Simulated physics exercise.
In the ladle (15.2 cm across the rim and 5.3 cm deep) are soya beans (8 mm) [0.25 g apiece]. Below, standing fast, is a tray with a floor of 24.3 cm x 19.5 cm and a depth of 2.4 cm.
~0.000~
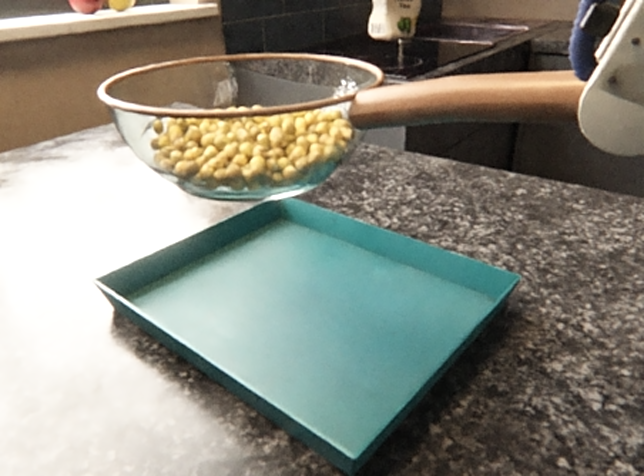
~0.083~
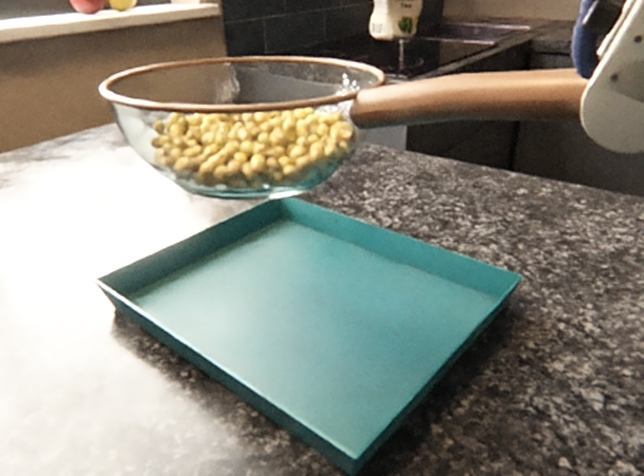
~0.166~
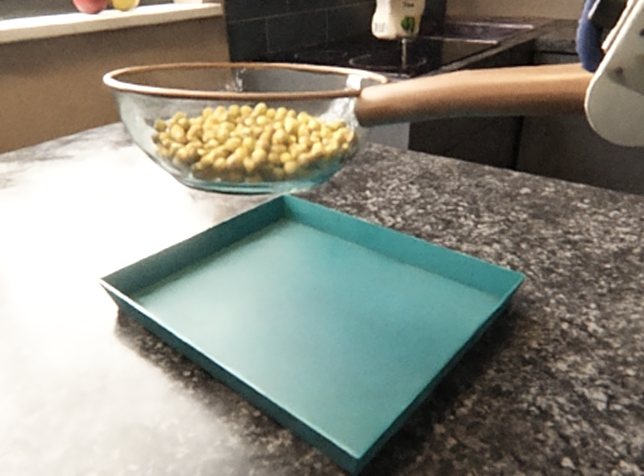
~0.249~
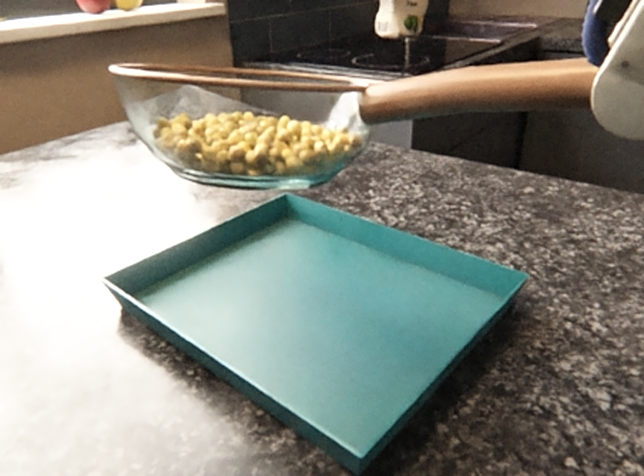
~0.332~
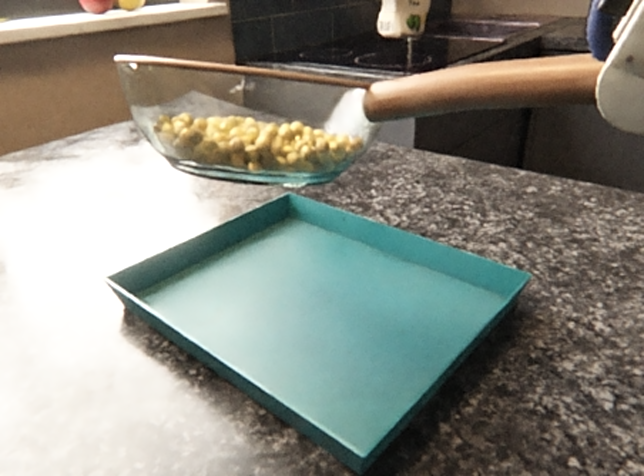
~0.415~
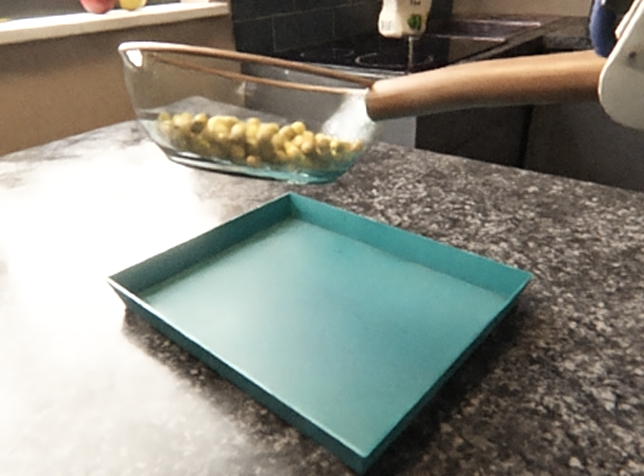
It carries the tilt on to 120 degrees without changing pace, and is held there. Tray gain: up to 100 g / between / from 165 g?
My guess is a mid-size share.
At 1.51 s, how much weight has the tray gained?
20 g, roughly.
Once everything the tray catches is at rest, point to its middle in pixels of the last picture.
About pixel (329, 279).
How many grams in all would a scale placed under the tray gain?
I'd expect close to 120 g.
After 1.01 s, tilt 54 degrees; 0 g in the tray, ladle holds 100 %.
Then, at 1.51 s, tilt 82 degrees; 25 g in the tray, ladle holds 70 %.
After 1.96 s, tilt 107 degrees; 116 g in the tray, ladle holds 0 %.
After 2.40 s, tilt 120 degrees; 119 g in the tray, ladle holds 0 %.
In the end, at 2.6 s, 119 g in the tray, ladle holds 0 %.
